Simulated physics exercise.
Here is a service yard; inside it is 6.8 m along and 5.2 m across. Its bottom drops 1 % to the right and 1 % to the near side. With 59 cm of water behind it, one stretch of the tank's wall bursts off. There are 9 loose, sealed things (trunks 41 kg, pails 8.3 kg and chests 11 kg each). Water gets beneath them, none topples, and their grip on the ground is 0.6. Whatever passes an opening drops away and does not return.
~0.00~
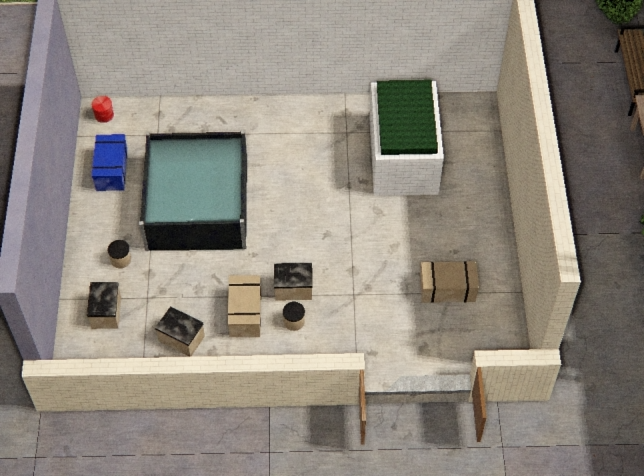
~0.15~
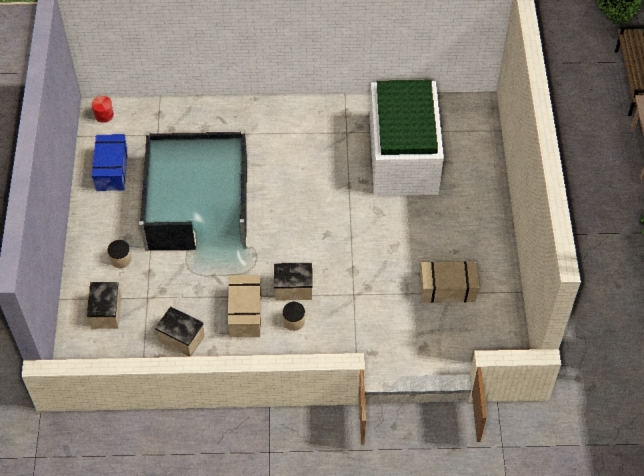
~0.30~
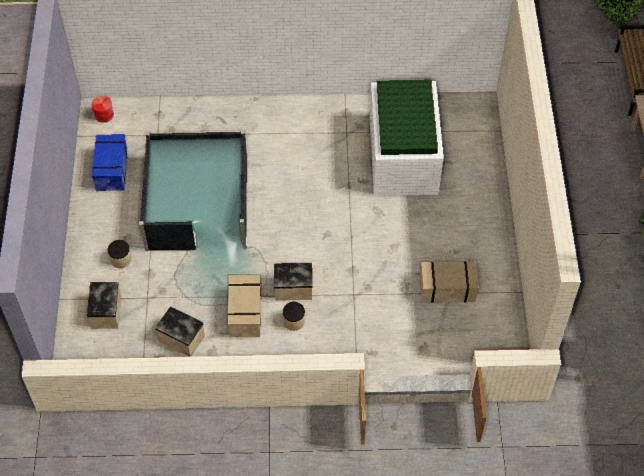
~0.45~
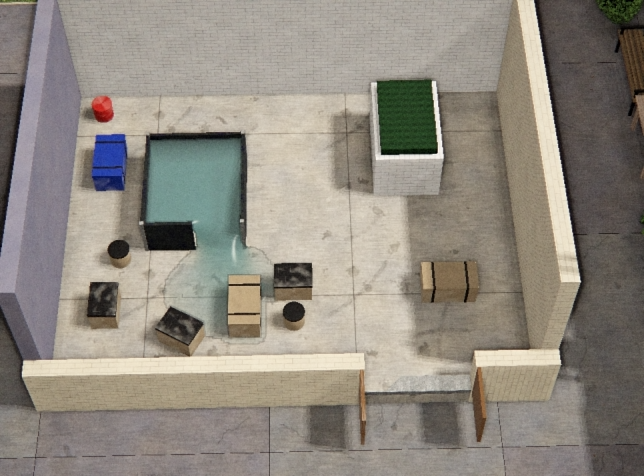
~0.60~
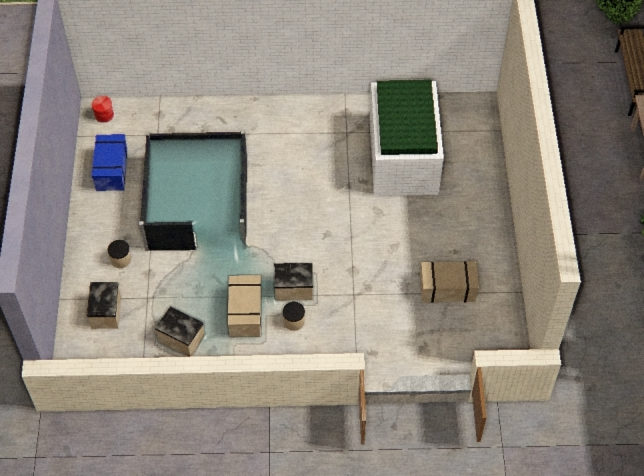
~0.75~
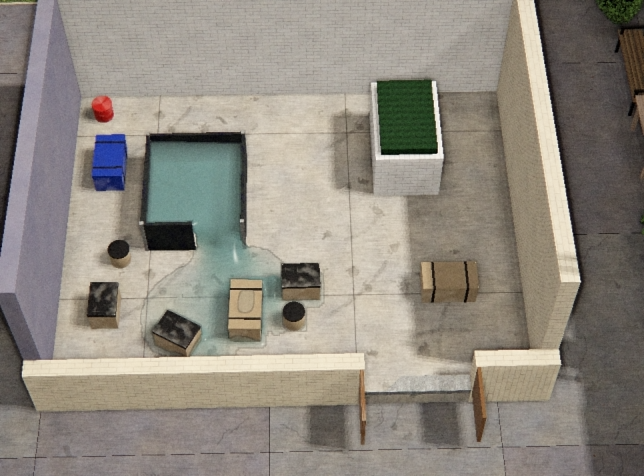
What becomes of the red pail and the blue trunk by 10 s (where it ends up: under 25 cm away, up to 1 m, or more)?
Red pail holds its place, blue trunk holds its place.
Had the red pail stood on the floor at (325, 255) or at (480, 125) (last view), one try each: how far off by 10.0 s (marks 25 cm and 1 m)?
In turn: It holds its place; it barely shifts.
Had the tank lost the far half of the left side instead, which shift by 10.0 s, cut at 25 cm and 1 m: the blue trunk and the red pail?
In that case the blue trunk gets carried off, the red pail gets carried off.
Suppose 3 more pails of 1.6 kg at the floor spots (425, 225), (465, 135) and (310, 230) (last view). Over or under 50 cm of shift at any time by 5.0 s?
In turn: Less, short of it, short of it.
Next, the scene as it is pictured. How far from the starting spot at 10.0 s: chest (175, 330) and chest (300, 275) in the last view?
In turn: 250 cm, 150 cm.
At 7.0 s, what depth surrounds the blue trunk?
Roughly 5 cm.
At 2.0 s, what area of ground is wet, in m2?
About 12 m2.
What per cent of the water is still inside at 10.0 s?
About 78 per cent.
After 2.0 s the red pail is near (102, 103), 0.0 m from its start, aground; the blue trunk is near (108, 155), 0.0 m from its start, aground; 0 of 9 are out; 1 afloat.
After 4.5 s the red pail is near (102, 103), 0.0 m from its start, aground; the blue trunk is near (108, 155), 0.0 m from its start, aground; 0 of 9 are out; 0 afloat.
After 7.0 s the red pail is near (102, 103), 0.0 m from its start, aground; the blue trunk is near (108, 155), 0.0 m from its start, aground; 0 of 9 are out; 2 afloat.
After 10.0 s the red pail is near (102, 103), 0.0 m from its start, aground; the blue trunk is near (108, 155), 0.0 m from its start, aground; 0 of 9 are out; 1 afloat.
